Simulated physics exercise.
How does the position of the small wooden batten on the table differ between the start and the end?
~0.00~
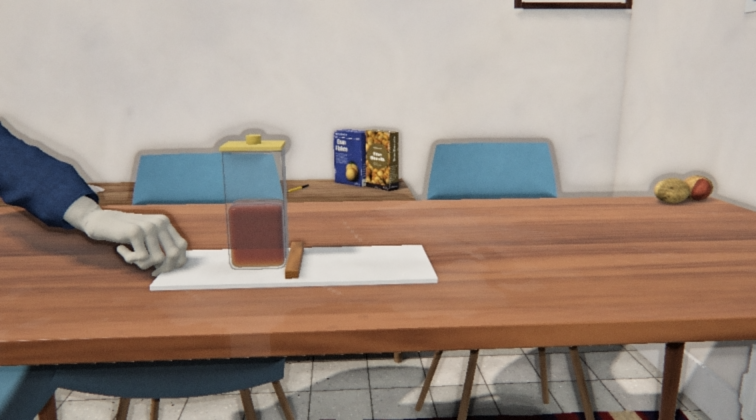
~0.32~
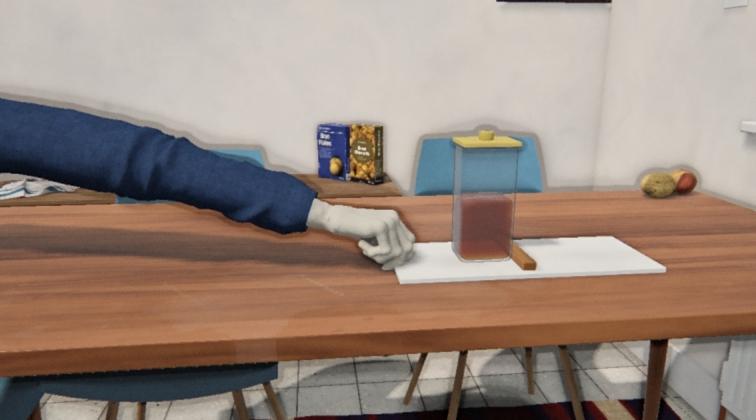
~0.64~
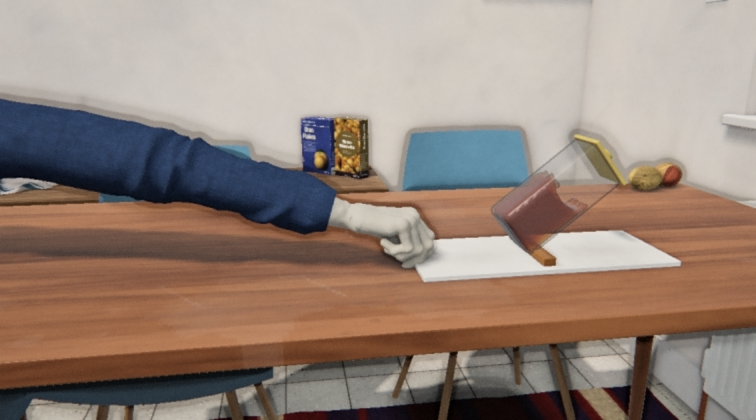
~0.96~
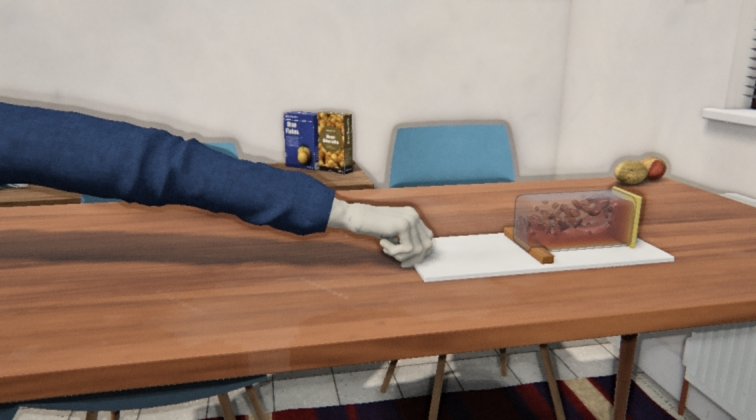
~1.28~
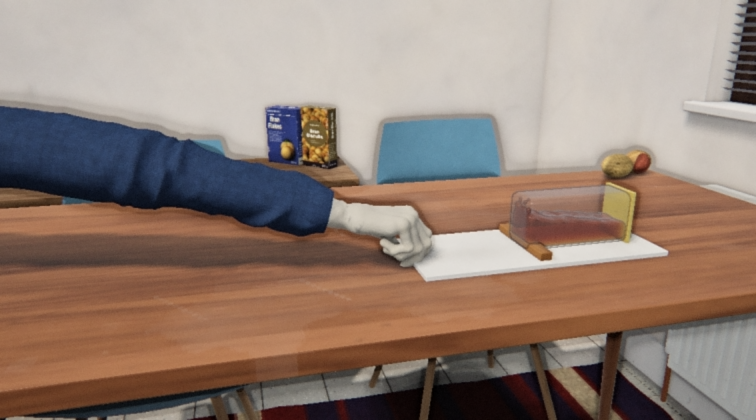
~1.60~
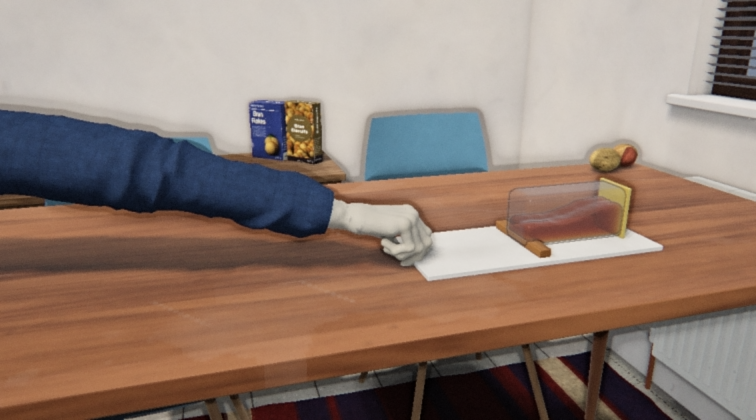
At the start the batten is left of the middle of the table, to the left of the two boxes behind it. By the end it has been carried with the board to the right part of the table, well to the right of the boxes.
